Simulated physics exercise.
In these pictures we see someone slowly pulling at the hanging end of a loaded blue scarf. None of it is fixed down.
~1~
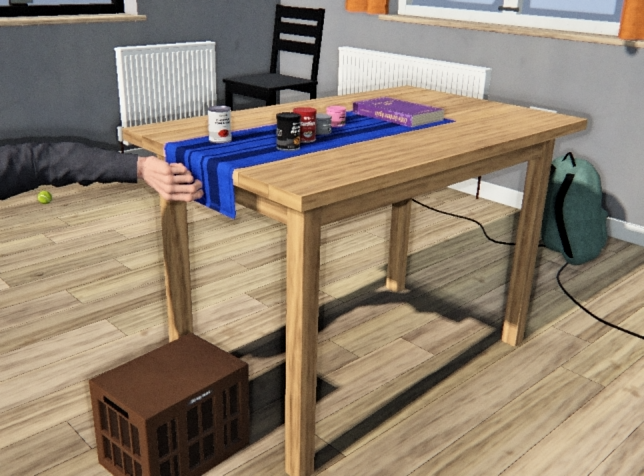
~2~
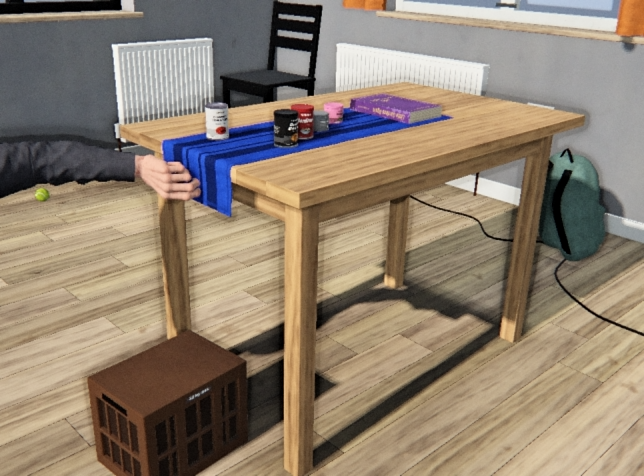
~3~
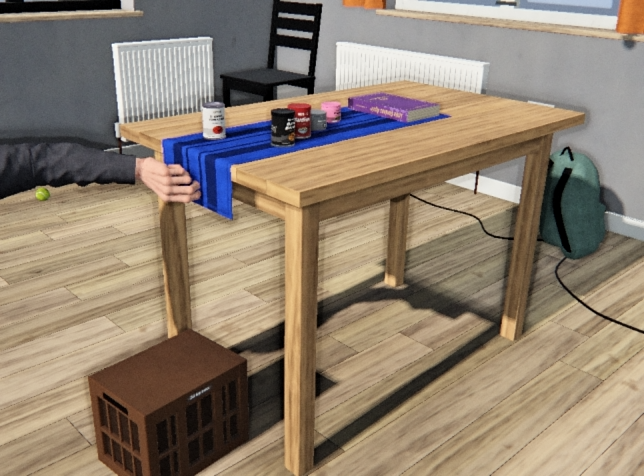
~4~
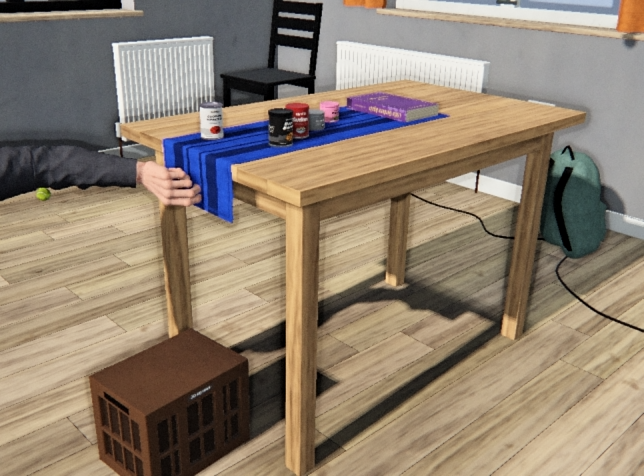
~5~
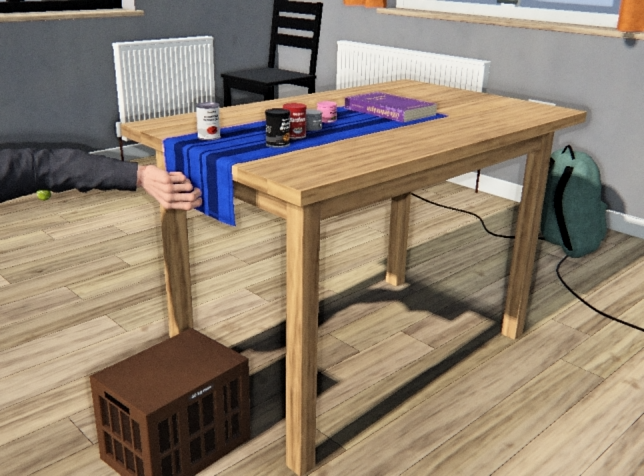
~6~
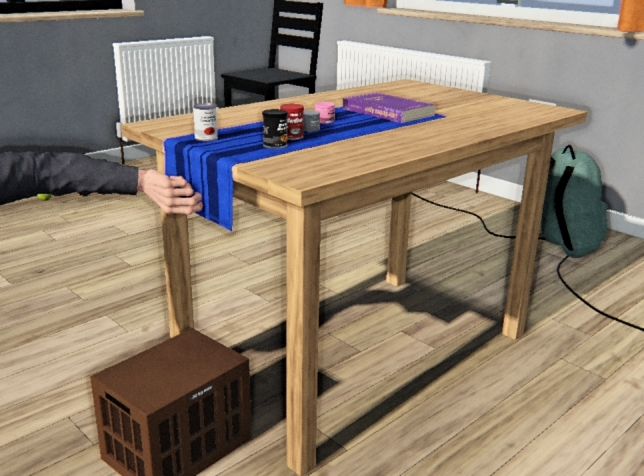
A hand tugging slowly at a blue scarf's hanging end, the cans and small pots on it shifting slightly left across a wooden table.
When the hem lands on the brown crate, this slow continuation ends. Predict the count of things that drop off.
The number that drops will be four.
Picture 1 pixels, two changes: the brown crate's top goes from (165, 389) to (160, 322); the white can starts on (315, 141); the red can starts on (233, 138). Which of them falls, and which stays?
The white can stays put, the red can is lost.
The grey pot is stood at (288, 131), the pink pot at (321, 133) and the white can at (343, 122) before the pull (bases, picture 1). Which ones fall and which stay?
Grey pot - leaves the top. Pink pot - leaves the top. White can - stays aboard.
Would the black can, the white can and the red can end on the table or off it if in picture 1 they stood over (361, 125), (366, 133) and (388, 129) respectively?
Fate of the black can: It stays; fate of the white can: It stays; fate of the red can: It stays.
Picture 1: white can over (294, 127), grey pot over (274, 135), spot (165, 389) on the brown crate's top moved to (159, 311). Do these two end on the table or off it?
The white can ends up still on top and the grey pot ends up still on top.
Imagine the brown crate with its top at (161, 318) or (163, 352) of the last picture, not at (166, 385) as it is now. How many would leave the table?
The count would be 2 and then 3.
Soon after, hem near (201, 290); white can and black can gone.
After that, hem near (201, 337); white can, black can and red can gone.
In the end, hem on the crate; white can, black can, red can and grey pot gone. The table loses four.
